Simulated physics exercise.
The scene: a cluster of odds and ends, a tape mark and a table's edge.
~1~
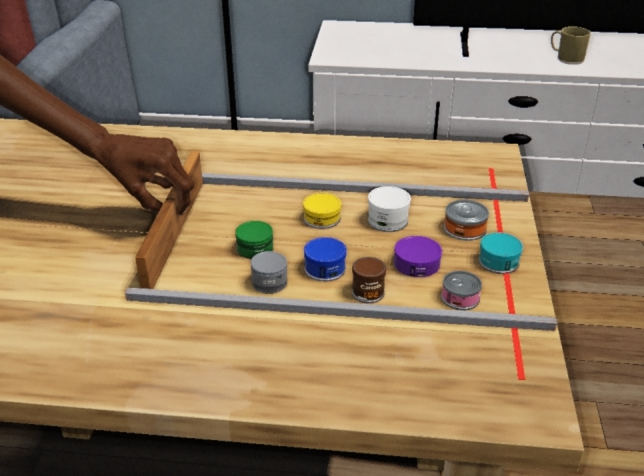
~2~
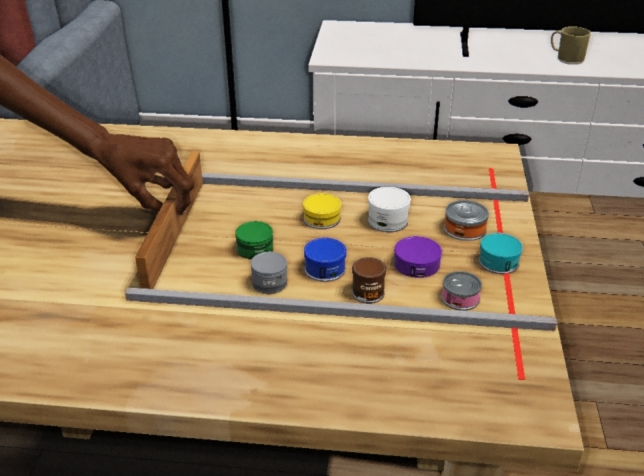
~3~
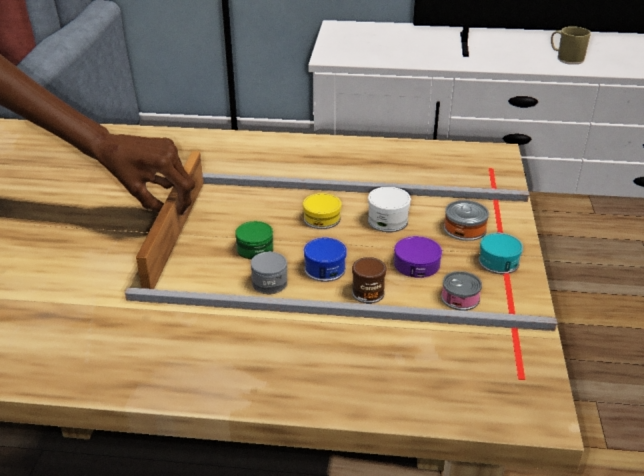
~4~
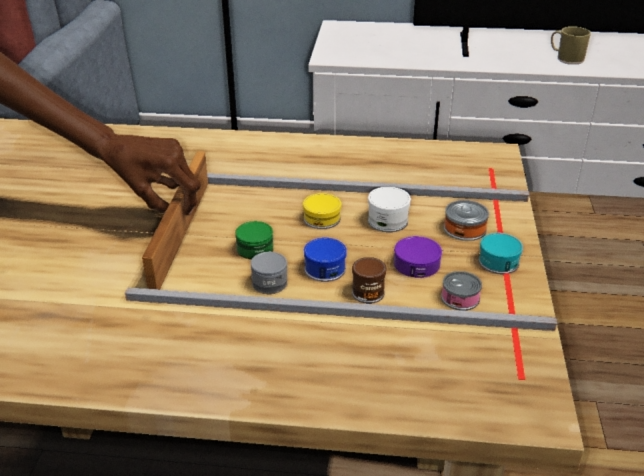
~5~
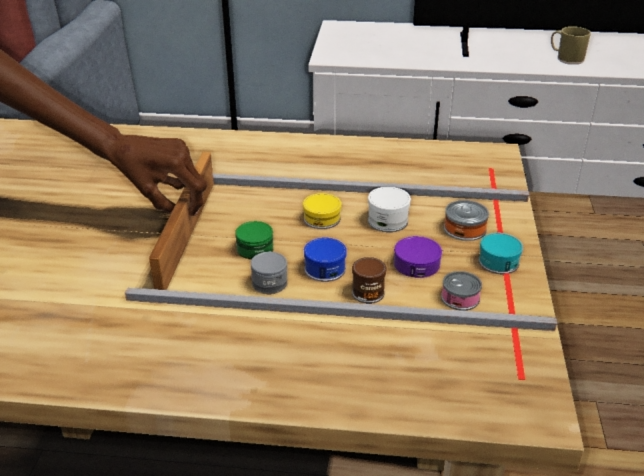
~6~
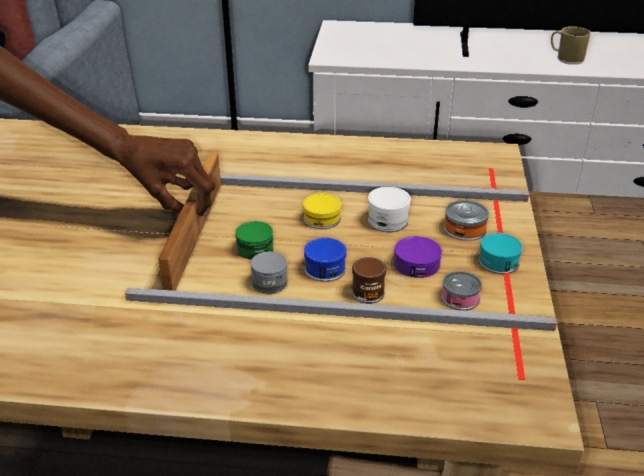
On a wooden table in a room, a hand slides a wooden board slightly right toward colourful tubs and tins that stay still.
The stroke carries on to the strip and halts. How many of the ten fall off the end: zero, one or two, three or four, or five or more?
Here the number that fall off is five or more.
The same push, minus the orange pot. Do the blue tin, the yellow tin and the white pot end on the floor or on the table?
The blue tin stays on; the yellow tin remains up; the white pot drops off.
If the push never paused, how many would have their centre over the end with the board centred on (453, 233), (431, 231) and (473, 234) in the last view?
It would be 2, 0 and 2.
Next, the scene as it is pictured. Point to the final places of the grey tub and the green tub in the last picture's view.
First (530, 292), then (523, 244).
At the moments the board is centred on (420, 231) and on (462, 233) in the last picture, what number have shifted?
The counts are 10 and 10.
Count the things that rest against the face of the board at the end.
4 of them.
A little later, none off yet; turquoise tin at rest near (500, 254); orange pot at rest near (466, 220); pink tin at rest near (461, 290).
When it is over, the number that fall off is five or more; down, brown tin, white pot, purple tub, pink tin, orange pot and turquoise tin.
